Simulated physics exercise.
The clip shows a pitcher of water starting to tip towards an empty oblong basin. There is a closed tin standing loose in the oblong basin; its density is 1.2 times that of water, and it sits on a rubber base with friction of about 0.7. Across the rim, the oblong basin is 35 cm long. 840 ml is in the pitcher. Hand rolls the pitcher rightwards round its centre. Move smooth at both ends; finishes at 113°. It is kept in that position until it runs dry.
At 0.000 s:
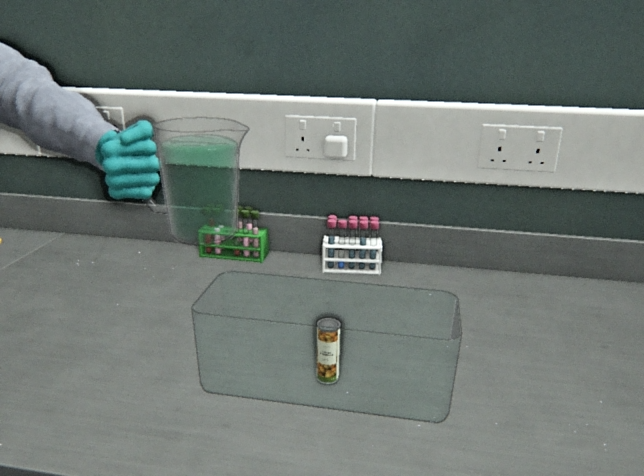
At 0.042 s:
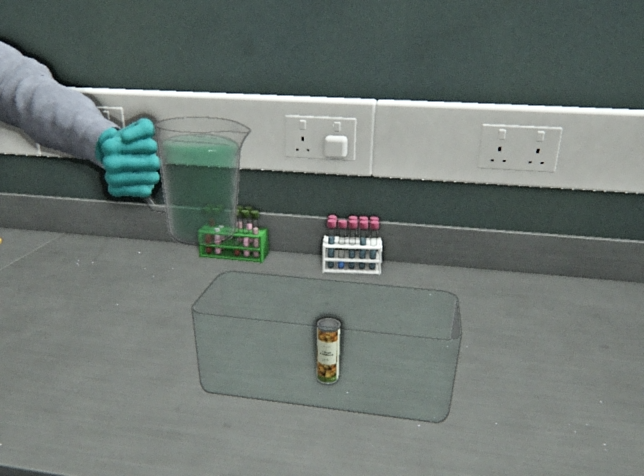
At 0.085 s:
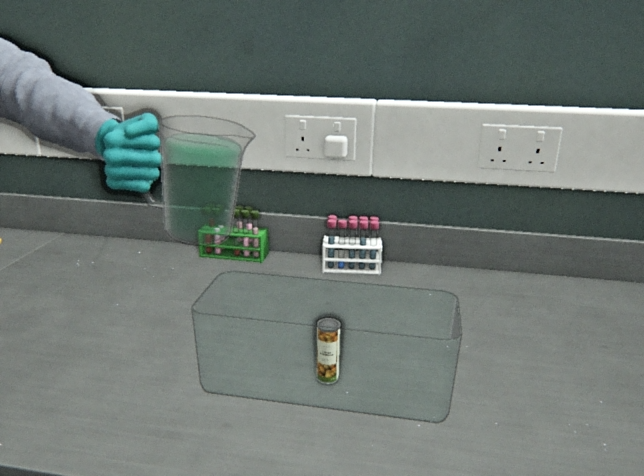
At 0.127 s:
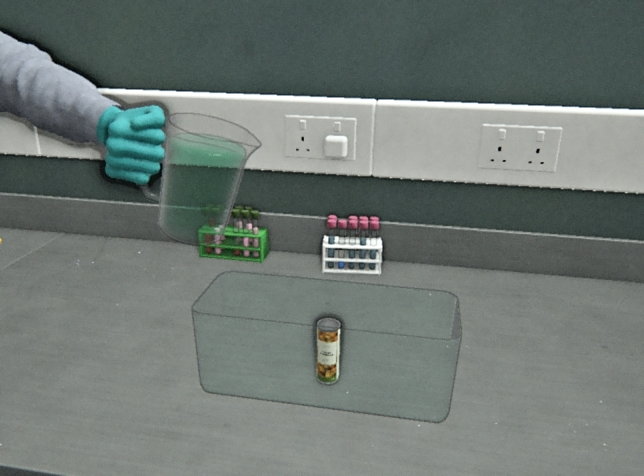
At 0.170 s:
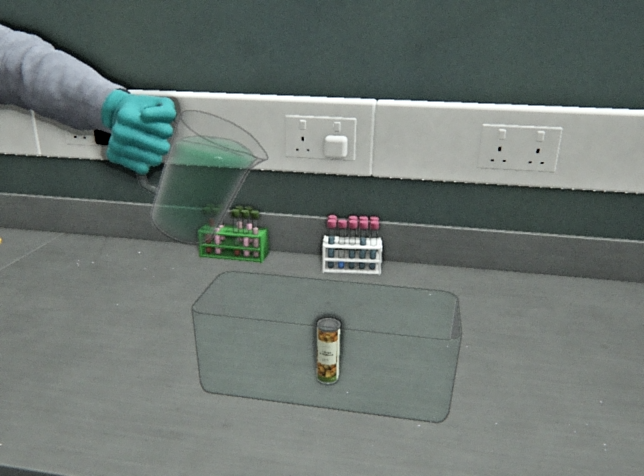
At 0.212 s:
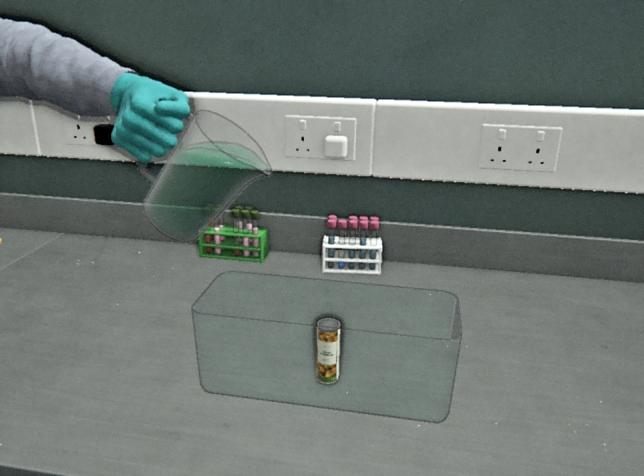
A teal-gloved hand held a clear pitcher of greenish water upright, then smoothly tilted it to the right, while a small closed container stood still inside a see-through oblong basin on the grey counter.
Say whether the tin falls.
Watch, it's going to go down.
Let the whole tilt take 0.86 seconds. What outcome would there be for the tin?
Tips over.
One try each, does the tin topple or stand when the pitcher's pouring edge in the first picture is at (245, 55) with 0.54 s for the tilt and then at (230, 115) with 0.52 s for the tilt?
Trial 1 - tin tips; trial 2 - tin tips.
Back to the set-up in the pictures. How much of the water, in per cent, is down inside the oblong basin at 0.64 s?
It works out near 70 per cent.
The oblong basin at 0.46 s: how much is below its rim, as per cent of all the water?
Fraction in basin: Approx. 18%.
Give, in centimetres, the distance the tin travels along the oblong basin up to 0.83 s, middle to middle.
Close to 10 cm.
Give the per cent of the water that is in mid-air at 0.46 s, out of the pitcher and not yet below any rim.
28 per cent.
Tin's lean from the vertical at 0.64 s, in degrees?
The tilt comes to near 10°.
By 0.46 s the tilt is 107° and 54 per cent is still to pour; the tin stands where it began.
By 0.64 s the tilt is 113° and 13 per cent is still to pour; the tin leans 12°.
By 0.83 s the tilt is 113° and 1 per cent is still to pour; the tin lies on its side.
By 1.04 s the tilt is 113° and 0 per cent is still to pour; the tin lies on its side.
At rest the tin lies on its side.
